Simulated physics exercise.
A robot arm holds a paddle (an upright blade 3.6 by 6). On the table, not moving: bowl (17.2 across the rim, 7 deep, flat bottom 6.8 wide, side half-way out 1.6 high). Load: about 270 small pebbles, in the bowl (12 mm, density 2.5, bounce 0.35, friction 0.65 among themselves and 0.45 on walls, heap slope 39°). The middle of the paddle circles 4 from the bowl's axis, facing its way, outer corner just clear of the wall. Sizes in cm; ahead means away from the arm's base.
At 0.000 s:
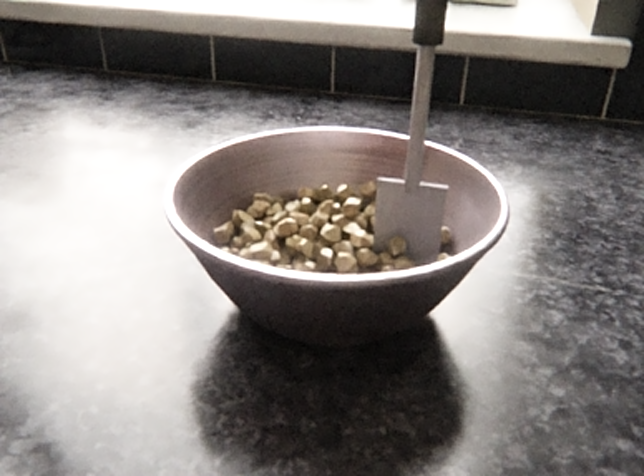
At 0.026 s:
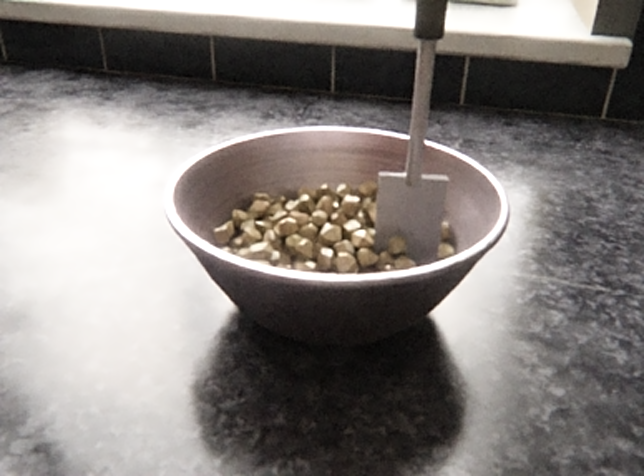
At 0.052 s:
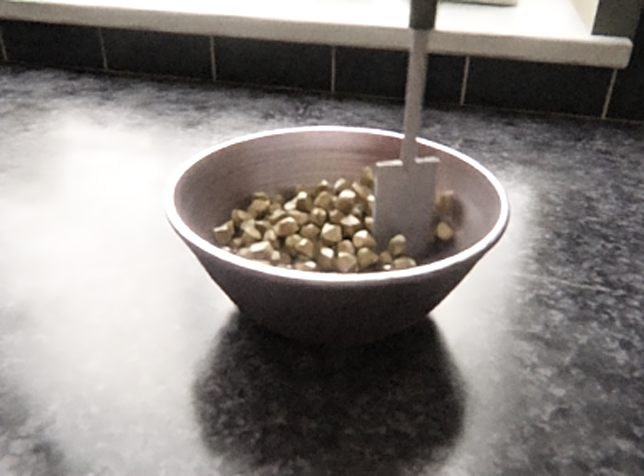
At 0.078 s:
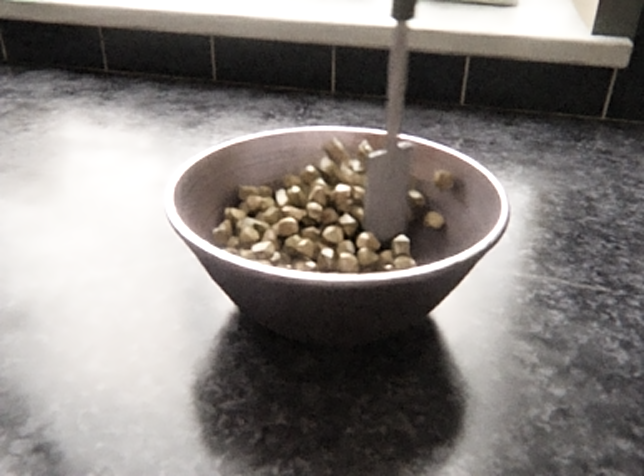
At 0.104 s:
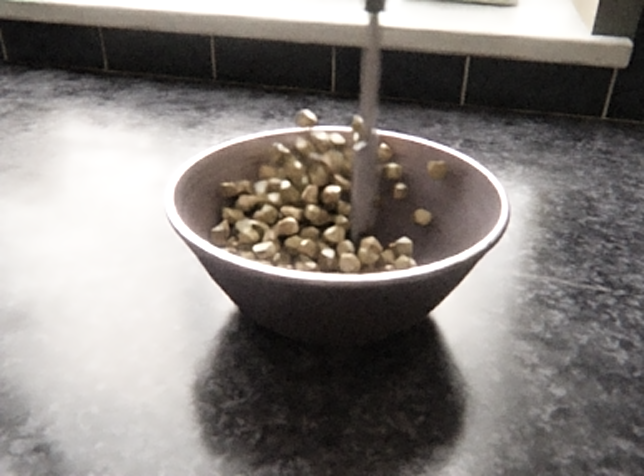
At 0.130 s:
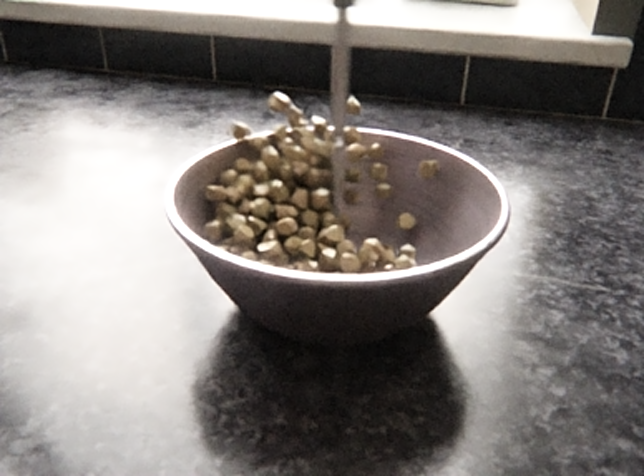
We see a flat paddle standing among small pebbles in a bowl on a dark speckled counter; it sweeps leftward and toward the back, turning edge-on, as the pebbles bunch up on the left and some rise above the rim.
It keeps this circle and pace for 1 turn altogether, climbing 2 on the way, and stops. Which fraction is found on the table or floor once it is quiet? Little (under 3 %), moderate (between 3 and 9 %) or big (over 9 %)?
Share on the table or floor: Big (over 9 %).
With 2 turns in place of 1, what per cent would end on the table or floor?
Then about 30 per cent.
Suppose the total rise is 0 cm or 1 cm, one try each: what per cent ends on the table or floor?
About 25 and 25 per cent.
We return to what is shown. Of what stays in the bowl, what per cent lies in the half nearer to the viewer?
Some 45 per cent.
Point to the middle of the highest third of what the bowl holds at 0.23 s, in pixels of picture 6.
Around (233, 216).
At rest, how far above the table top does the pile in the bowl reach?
Some 6.5 cm.
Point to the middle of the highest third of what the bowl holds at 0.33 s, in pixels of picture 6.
Near (373, 267).
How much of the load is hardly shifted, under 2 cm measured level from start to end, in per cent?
Roughly 25 per cent.
After 0.23 s, 198° round, highest piece 11 above the table; 257 in the bowl, 14 in flight or on the tool.
After 0.33 s, 294° round, highest piece 10 above the table; 235 in the bowl, 11 on the table or floor, 25 in flight or on the tool.
After 0.58 s, 0° round, highest piece 6 above the table; 224 in the bowl, 46 on the table or floor, 1 in flight or on the tool.
After 1.28 s, 0° round, highest piece 6 above the table; 224 in the bowl, 47 on the table or floor.
In the end, 224 in the bowl, 47 on the table or floor. That is 17 % on the table or floor.
